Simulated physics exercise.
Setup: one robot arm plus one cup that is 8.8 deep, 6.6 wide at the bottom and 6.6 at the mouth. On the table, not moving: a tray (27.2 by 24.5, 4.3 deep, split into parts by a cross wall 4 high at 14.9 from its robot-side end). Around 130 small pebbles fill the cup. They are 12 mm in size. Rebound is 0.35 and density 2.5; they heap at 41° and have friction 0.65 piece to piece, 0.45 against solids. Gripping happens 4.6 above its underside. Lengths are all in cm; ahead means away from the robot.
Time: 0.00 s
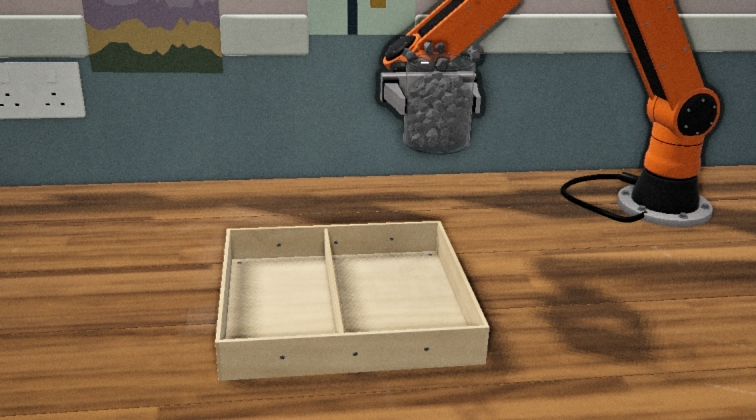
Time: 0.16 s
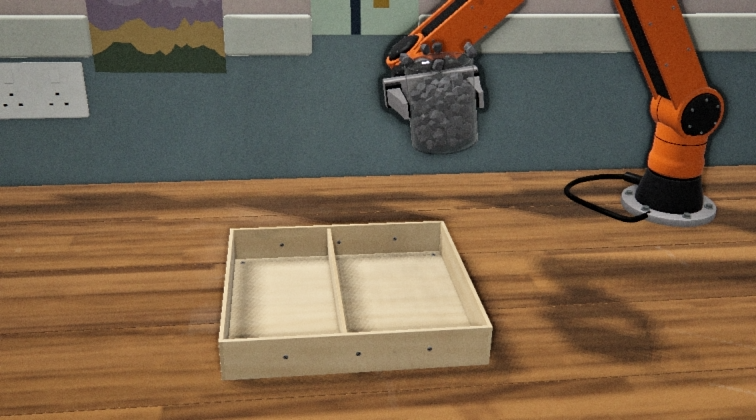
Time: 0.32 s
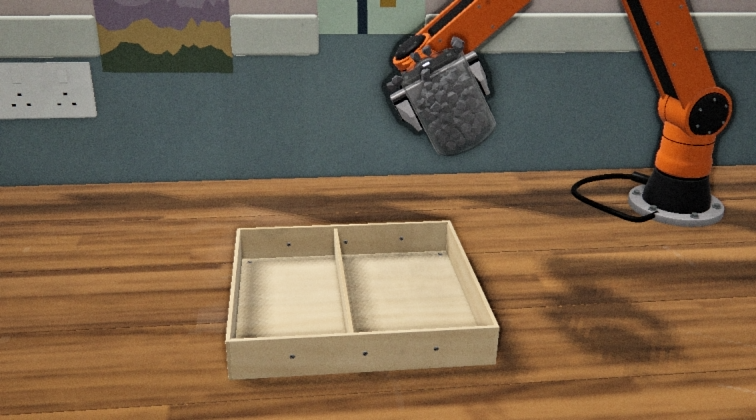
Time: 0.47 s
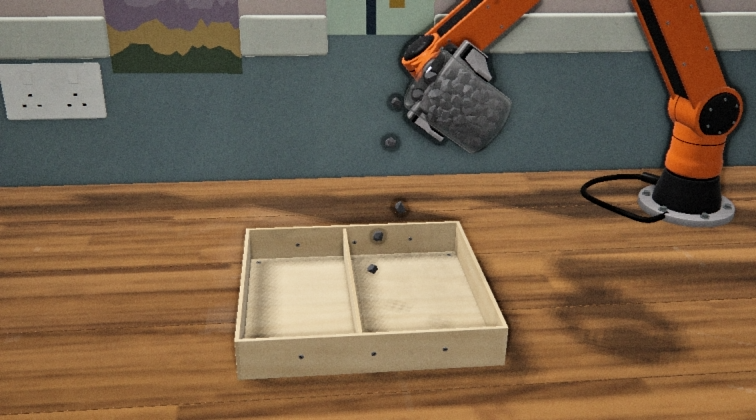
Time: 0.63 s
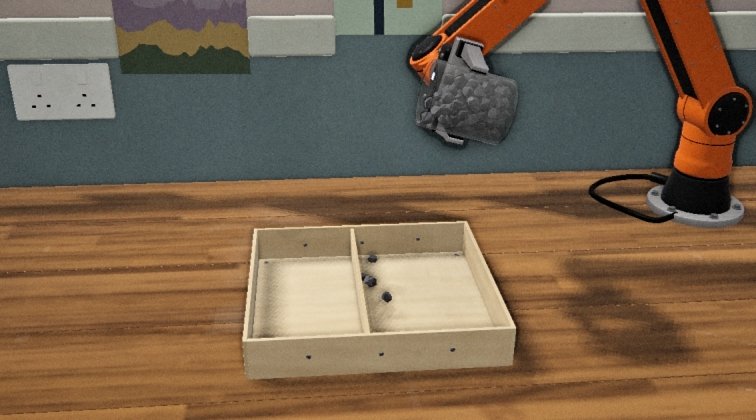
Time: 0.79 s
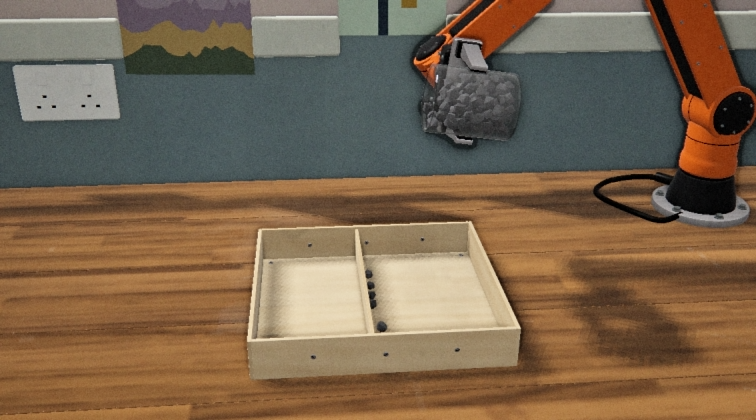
Orange robot arm tilting a clear cup packed with grey pebbles leftward, a few dropping into a divided wooden tray below.
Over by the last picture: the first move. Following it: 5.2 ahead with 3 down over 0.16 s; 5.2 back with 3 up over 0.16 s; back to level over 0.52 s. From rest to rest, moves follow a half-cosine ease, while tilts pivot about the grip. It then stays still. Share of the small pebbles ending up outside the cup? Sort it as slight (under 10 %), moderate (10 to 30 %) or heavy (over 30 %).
It counts as moderate.
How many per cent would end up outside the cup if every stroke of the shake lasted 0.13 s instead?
Roughly 25 percent would.
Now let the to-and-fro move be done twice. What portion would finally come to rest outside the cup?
Near 25 per cent.
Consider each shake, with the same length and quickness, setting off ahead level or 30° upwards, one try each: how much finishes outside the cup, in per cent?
Result: Approx. 40 % and 50 %, one try each.
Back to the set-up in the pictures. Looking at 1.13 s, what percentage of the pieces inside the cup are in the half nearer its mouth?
That share comes to roughly 45 percent.
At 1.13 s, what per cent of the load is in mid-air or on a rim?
Logged share: Close to 6 per cent.
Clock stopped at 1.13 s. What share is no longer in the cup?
About 10 per cent by then.
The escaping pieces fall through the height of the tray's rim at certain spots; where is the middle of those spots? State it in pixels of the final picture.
Check roughly (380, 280) in the last picture.
By 1.13 s, tilted 82° forward, highest piece 27 above the table; 118 in the cup, 5 in the robot-side part, 1 in the far-side part, 8 in flight or on a rim.
By 1.46 s, tilted 19° forward, highest piece 28 above the table; 114 in the cup, 14 in the robot-side part, 4 in the far-side part.
By 1.83 s, level, highest piece 29 above the table; 114 in the cup, 14 in the robot-side part, 4 in the far-side part.
By 2.88 s, level, highest piece 29 above the table; 114 in the cup, 14 in the robot-side part, 4 in the far-side part.
Final count, 114 in the cup, 14 in the robot-side part, 4 in the far-side part. That is 14 % outside the cup.
